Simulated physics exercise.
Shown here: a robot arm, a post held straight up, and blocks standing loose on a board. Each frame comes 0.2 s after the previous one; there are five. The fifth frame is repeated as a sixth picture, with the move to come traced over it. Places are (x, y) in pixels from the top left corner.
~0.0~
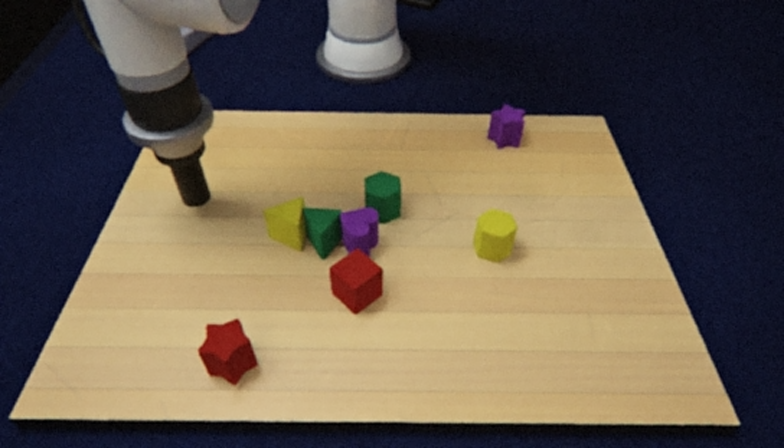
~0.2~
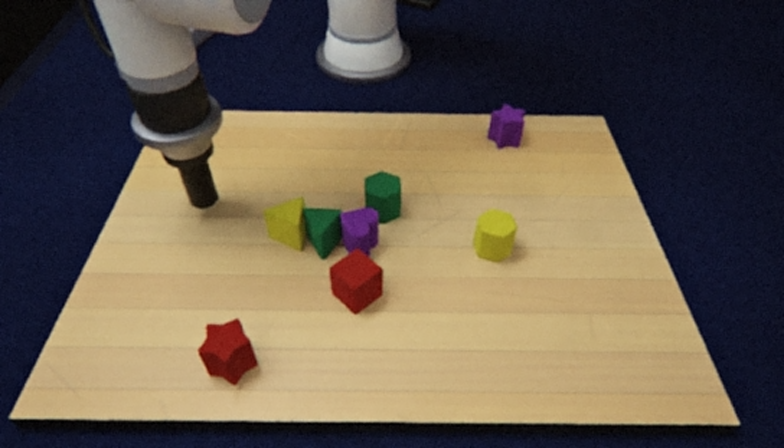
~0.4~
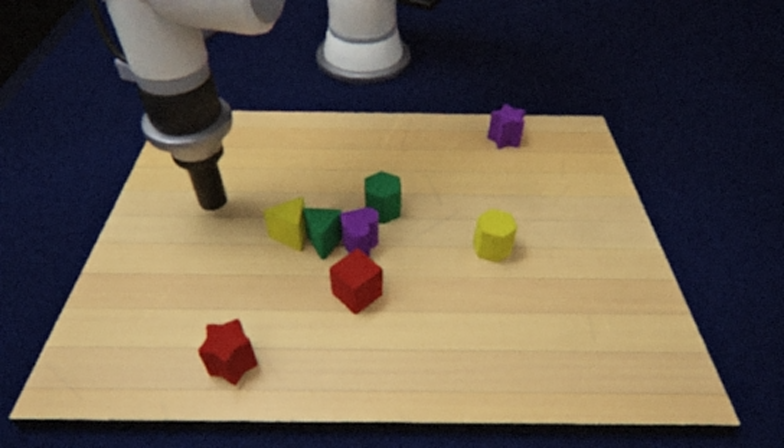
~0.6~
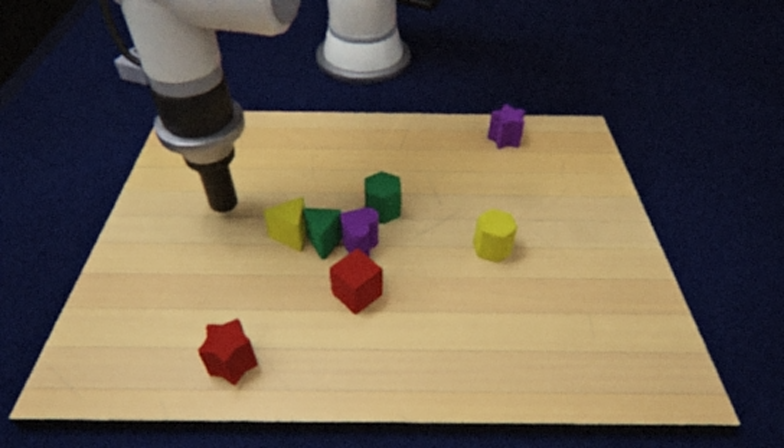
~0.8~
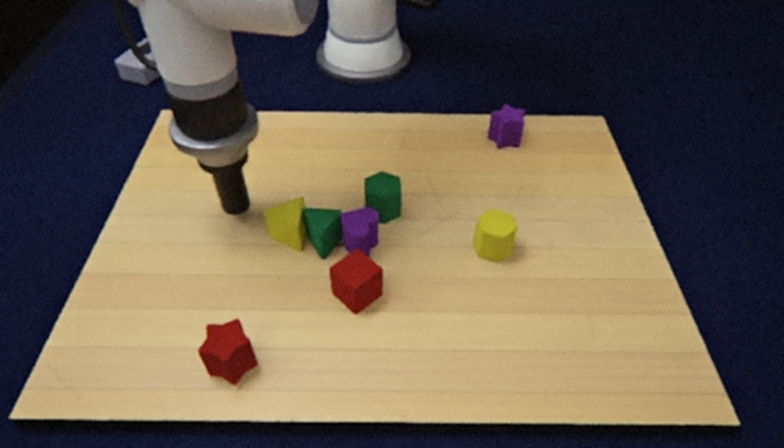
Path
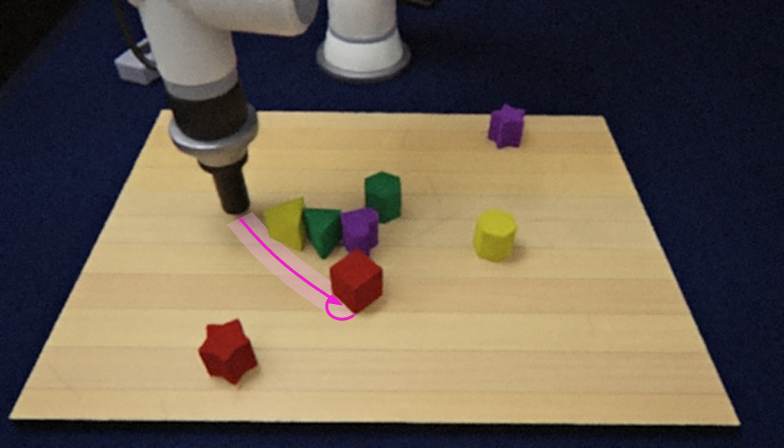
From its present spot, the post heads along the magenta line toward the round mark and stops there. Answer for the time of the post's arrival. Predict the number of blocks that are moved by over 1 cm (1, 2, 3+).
I'd say three or more blocks get moved.
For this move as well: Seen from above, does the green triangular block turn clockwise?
No, that is not what happens.
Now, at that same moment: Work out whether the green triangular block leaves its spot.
The answer is that it is displaced.
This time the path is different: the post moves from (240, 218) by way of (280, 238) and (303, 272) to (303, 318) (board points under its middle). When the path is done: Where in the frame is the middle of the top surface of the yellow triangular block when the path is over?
Its top middle will sit at (327, 242).
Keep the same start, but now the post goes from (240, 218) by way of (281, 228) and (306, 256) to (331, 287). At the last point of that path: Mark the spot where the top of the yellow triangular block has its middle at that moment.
Top centre: (359, 257).
Path on the board, from (240, 218) over (267, 248) and (301, 277) to (343, 306).
On the path given first. One third of the way, post (264, 236); yellow triangular block (299, 213), turned 35° anticlockwise; green triangular block (329, 214); purple heart (363, 220).
Two thirds of the way, post (299, 265); yellow triangular block (311, 228), turned 105° anticlockwise; green triangular block (338, 209), turned 20° anticlockwise; purple heart (365, 219), turned 25° clockwise.
At the end, post (342, 293); yellow triangular block (310, 228), turned 110° anticlockwise; green triangular block (338, 209), turned 20° anticlockwise; red square block (380, 272), turned 40° anticlockwise; purple heart (365, 219), turned 25° clockwise.
